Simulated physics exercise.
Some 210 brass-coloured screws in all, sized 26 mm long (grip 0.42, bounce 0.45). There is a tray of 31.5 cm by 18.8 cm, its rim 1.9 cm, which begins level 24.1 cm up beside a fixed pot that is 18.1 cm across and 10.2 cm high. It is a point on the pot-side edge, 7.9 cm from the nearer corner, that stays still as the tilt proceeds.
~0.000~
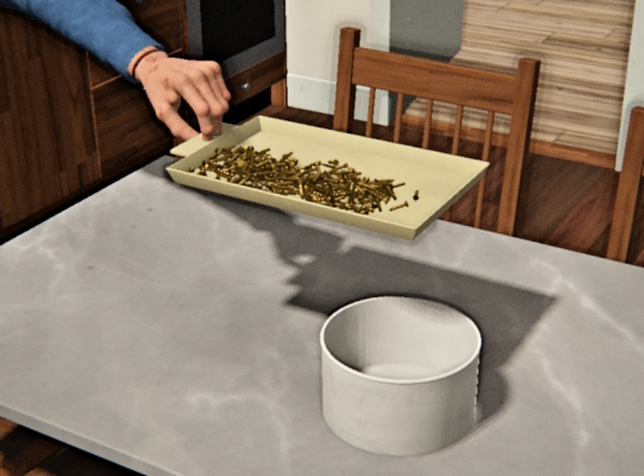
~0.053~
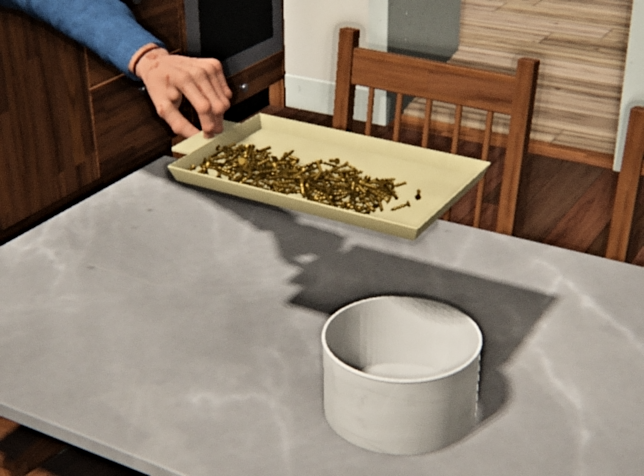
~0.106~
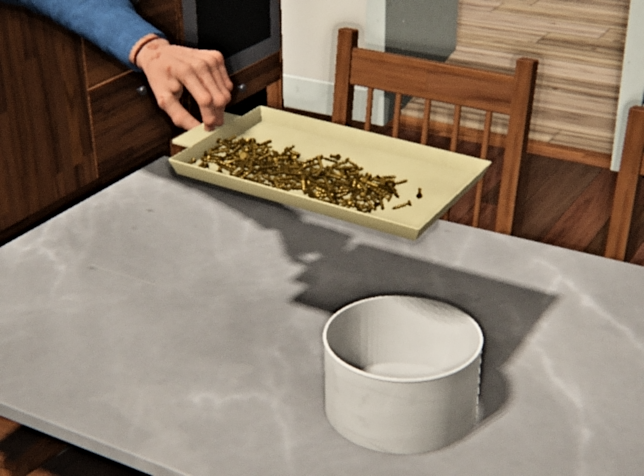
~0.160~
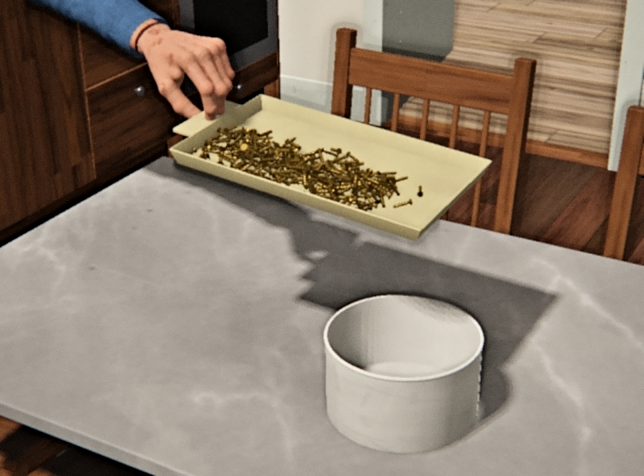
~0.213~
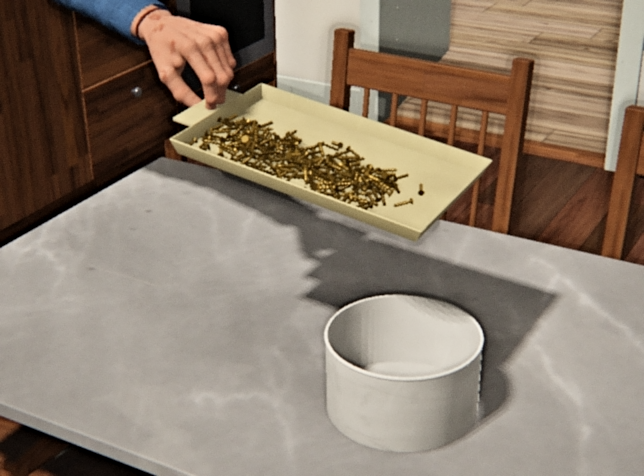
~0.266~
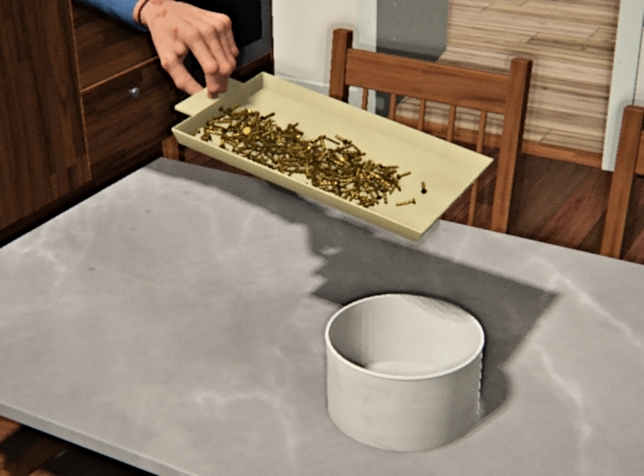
Kitchen table, a hand raising the left end of a cream tray of brass-coloured screws, slanting it beside a white pot.
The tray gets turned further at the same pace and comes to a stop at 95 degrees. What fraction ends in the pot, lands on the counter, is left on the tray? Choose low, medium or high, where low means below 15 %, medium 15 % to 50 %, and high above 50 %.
Shares - pot: High, counter: Medium, tray: Low.
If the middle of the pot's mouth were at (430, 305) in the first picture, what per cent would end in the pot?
About 25 per cent.
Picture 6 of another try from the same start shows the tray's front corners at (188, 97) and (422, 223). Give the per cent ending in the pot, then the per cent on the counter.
The pot gets 15 and the counter 85.
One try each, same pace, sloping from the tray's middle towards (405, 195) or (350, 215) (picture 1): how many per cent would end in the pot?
Around 30 % for the first direction, around 100 % for the second.
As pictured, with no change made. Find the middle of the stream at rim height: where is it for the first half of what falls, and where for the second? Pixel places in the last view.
Early half: About (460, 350); late half: (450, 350).
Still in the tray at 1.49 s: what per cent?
Roughly 30 per cent.
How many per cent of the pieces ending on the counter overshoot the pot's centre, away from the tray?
About 100 per cent.
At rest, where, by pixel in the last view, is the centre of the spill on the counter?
The spill is centred close to (520, 441).
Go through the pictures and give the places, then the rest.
The first frame shows tray tilt 0 degrees, front corners at (175, 167) and (412, 225); middle of the pieces at (297, 176); pot at (400, 336).
The second frame shows tray tilt 1 degrees, front corners at (176, 165) and (414, 224); middle of the pieces at (298, 175).
The third frame shows tray tilt 3 degrees, front corners at (177, 159) and (415, 225); middle of the pieces at (299, 171).
The fourth frame shows tray tilt 5 degrees, front corners at (178, 148) and (417, 226), lowest corner right front; middle of the pieces at (300, 165).
The fifth frame shows tray tilt 8 degrees, front corners at (179, 139) and (418, 227), lowest corner right front; middle of the pieces at (301, 159).
The sixth frame shows tray tilt 11 degrees, front corners at (180, 129) and (419, 227), lowest corner right front; middle of the pieces at (303, 153); pot at (404, 333). Its pace works out near 55 degrees a second.
After 1.00 s, tilt 50 degrees; the tray holds 95 %, the pot 0 %.
After 1.49 s, tilt 77 degrees; the tray holds 30 %, the pot 45 %.
After 2.04 s, tilt 95 degrees; the tray holds 0 %, the pot 70 %.
At rest (3.4 s), pot 70 %, counter 30 %, tray 0 %.
